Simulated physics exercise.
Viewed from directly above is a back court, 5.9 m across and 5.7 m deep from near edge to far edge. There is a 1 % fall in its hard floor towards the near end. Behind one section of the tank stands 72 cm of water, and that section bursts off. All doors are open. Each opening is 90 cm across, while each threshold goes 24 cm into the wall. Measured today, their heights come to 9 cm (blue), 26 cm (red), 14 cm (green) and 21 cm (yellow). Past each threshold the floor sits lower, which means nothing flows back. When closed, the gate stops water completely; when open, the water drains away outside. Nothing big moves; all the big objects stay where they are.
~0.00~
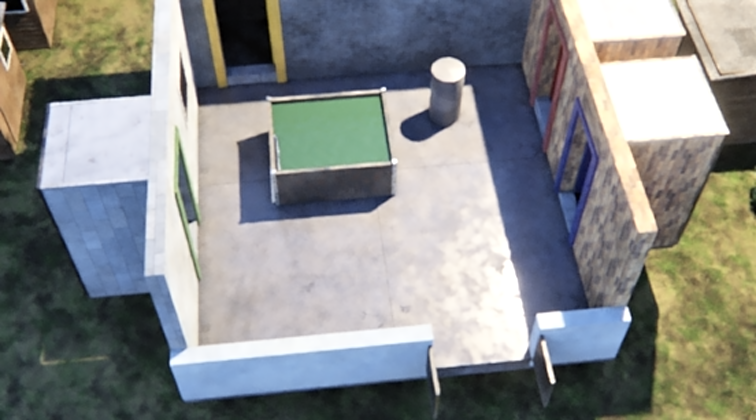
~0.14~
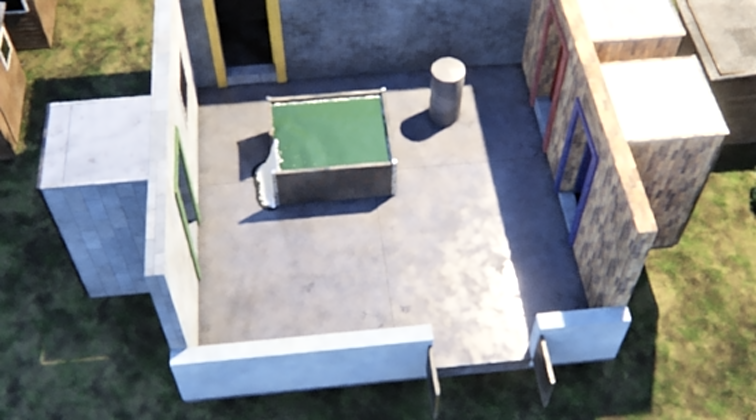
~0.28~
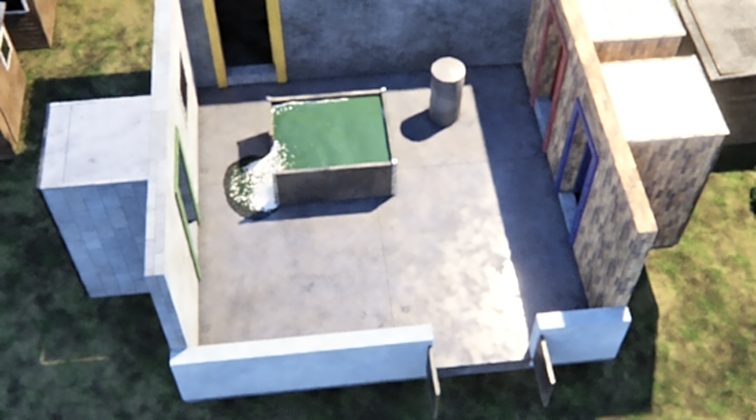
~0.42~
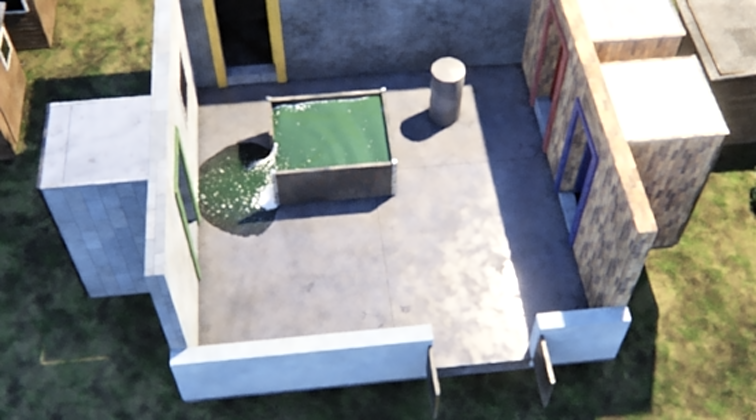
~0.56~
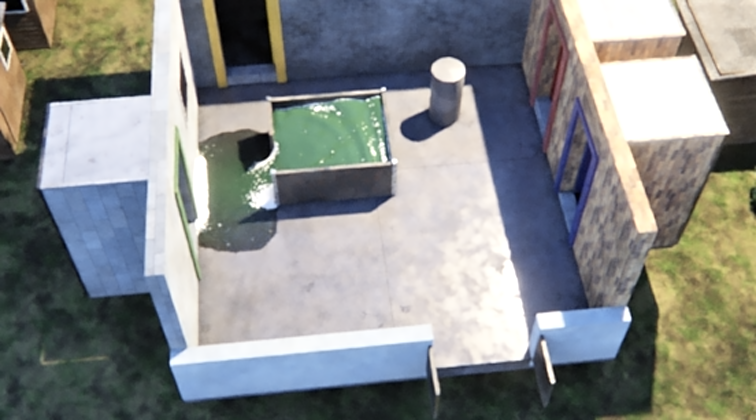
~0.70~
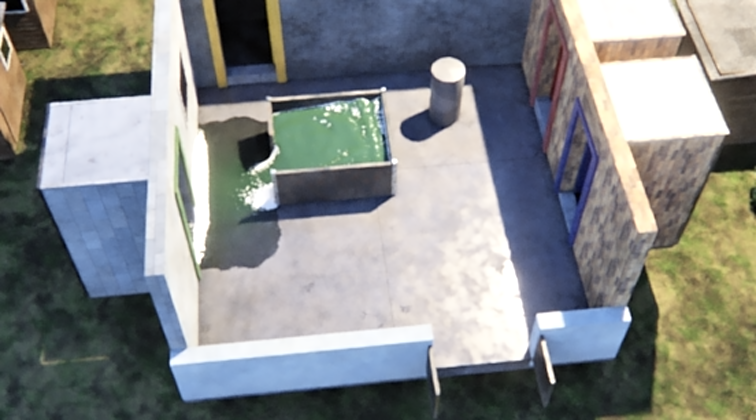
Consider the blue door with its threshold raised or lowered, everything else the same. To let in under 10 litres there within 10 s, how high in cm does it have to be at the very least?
At least roughly 7 cm.
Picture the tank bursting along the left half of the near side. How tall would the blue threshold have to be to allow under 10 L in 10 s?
About 6.5 cm.
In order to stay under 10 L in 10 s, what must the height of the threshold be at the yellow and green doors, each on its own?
About 17 cm at yellow and about 25 cm at green.
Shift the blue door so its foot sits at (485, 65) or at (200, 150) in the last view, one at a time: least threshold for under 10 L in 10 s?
About 7.0 cm for the first and 24 cm for the second.
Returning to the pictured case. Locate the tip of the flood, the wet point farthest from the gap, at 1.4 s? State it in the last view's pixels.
The farthest wet point is roughly at (199, 364) in the last view.
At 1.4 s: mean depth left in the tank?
Average depth: Approx. 47 cm.
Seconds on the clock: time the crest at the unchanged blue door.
I'd say near 7.5 seconds.
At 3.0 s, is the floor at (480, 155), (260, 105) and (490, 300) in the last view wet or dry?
First bone-dry, second wet through, third bone-dry.
After 1.4 s water covers 15 % of the floor, deepest (44 cm) near (210, 195); it has not reached the blue door.
After 3.0 s water covers 40 % of the floor, deepest (28 cm) near (199, 364); it has not reached the blue door.
After 10.0 s water covers 95 % of the floor, deepest (12 cm) near (554, 341); 8 cm at the blue door, 2 litres in over its 9 cm threshold.
At the blue door as built, the water arrived by 5.2 s and peaked near 10 cm at 7.4 s.
With a threshold of 6 cm, 19 litres would have come in within the 10 s; with 8 cm, 5 litres. So under 10 litres takes about 7 cm.
